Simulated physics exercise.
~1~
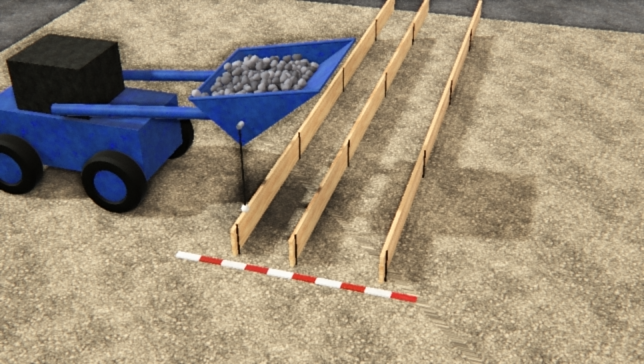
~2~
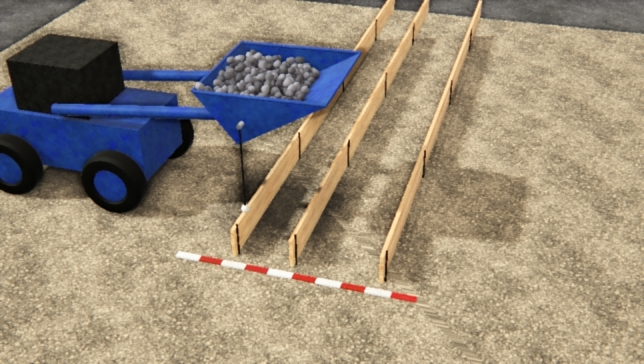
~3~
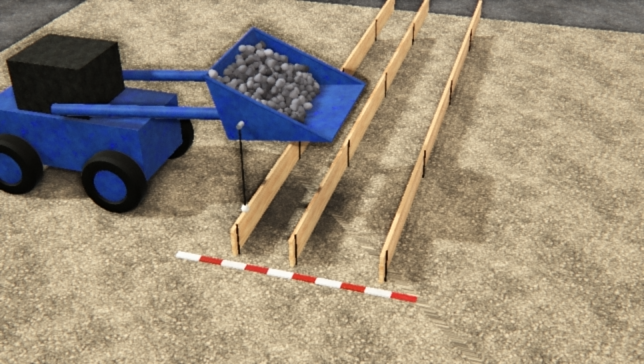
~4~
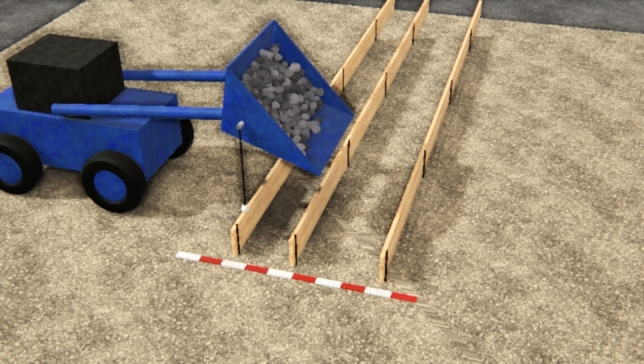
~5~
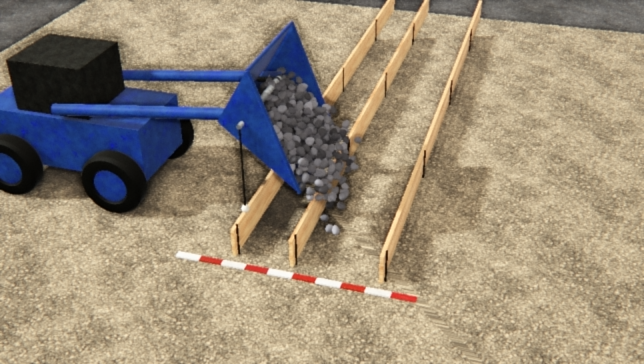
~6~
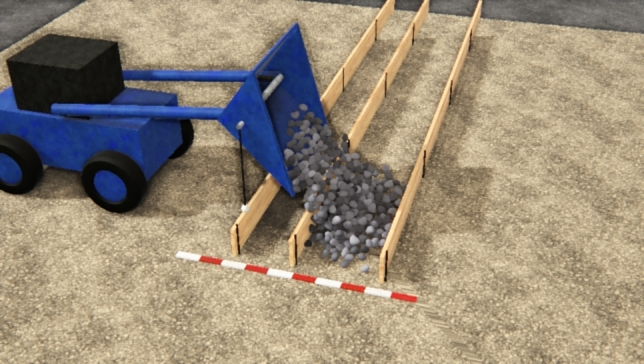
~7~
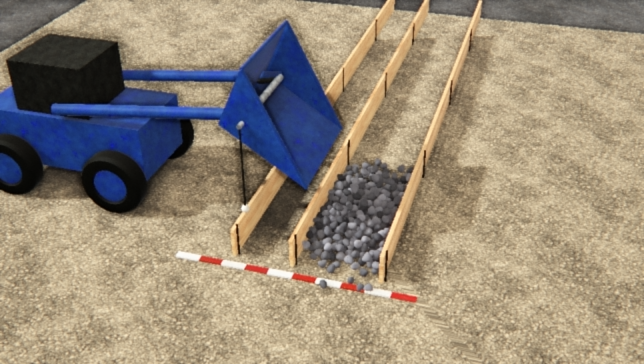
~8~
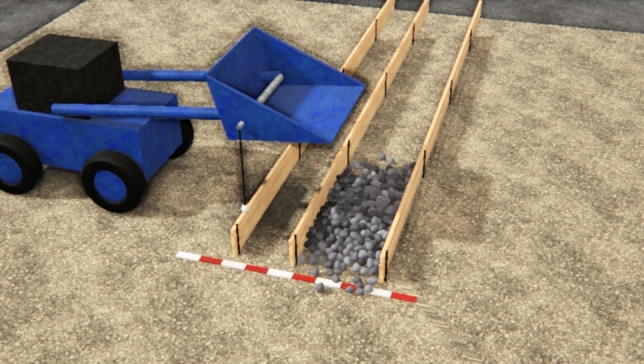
In this clip, a blue loader holding a bucket of grey stones tips it forward over three parallel wooden boards, and the stones pour out to the right. The emptied bucket tilts partway back, leaving the stones heaped mostly between the middle and right boards.
